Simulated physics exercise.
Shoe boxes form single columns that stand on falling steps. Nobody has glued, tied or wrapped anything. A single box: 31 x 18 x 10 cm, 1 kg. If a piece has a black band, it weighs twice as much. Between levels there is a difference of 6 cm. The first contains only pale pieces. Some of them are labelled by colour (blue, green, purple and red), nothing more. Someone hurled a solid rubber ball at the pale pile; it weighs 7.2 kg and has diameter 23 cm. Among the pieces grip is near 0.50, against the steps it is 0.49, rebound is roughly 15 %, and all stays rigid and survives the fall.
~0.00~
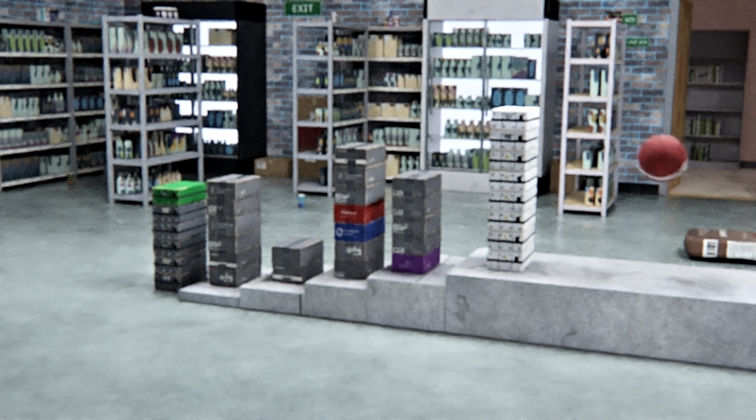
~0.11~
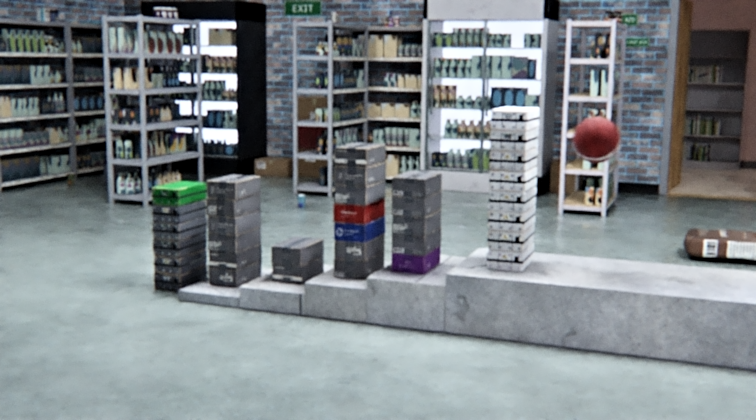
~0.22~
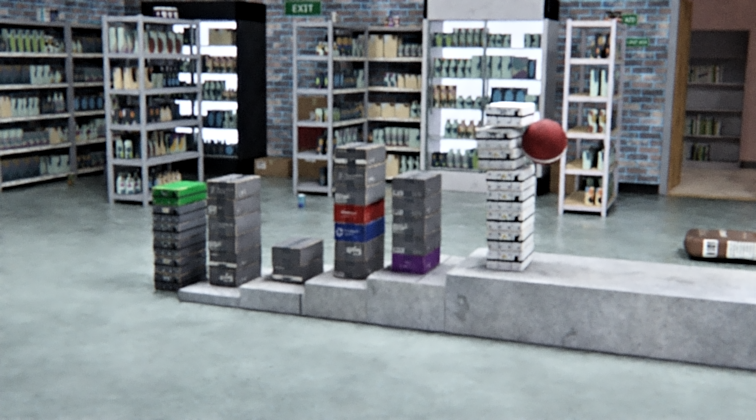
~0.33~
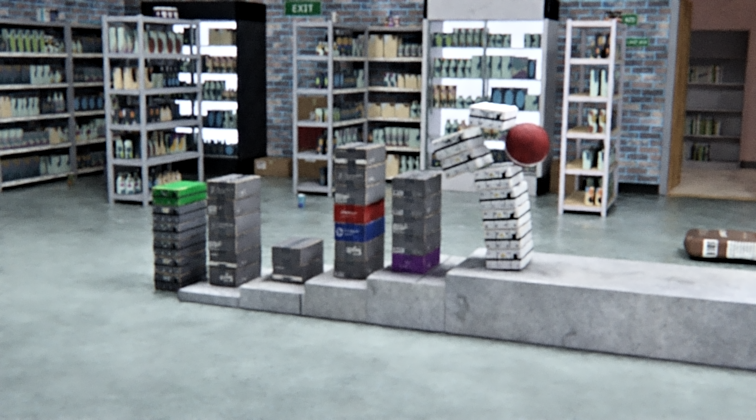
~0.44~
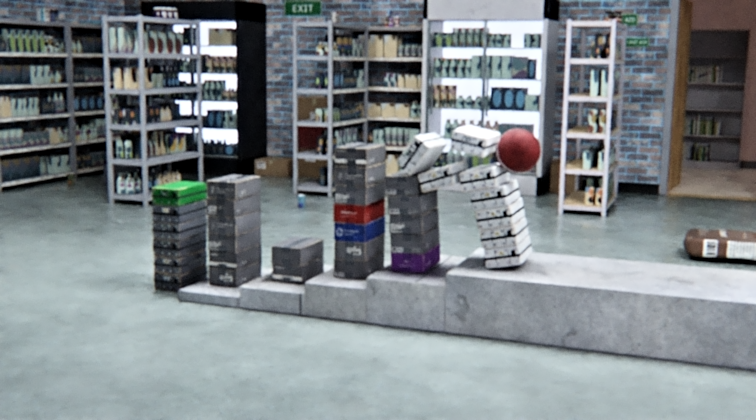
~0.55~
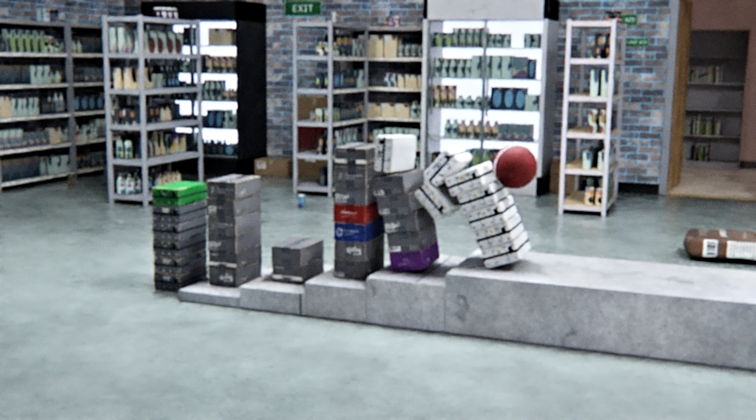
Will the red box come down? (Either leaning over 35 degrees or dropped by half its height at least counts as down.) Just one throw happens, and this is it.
Yes.
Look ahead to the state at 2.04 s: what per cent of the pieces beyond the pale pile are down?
25 percent by then.
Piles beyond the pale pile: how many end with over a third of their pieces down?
Summing them, I get 2 in all.
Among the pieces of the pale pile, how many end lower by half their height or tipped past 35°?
I count 8 of the pale pieces.
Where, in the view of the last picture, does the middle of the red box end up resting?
Look near (311, 227) in the last frame.
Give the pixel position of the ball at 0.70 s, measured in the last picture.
Look close to (516, 205).
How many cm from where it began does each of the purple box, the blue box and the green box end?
Distances in cm - purple: 5; blue: 15; green: 0.
By 0.70 s, 8 of the pale pile down; none of the 26 other boxes down, 10 disturbed; red box tilted 3°; purple box tilted 11°.
By 1.02 s, 8 of the pale pile down; 1 of the 26 other boxes down; red box tilted 34°; purple box tilted 17°.
By 2.04 s, 8 of the pale pile down; 7 of the 26 other boxes down; red box on its side; purple box tilted 32°.
When it is over (3.3 s), 8 of the pale pile down; 7 of the 26 other boxes down; red box on its side; purple box tilted 32°; blue box tilted 9°. In pixels of the last frame, middles, red box near (311, 227), purple box near (407, 250).
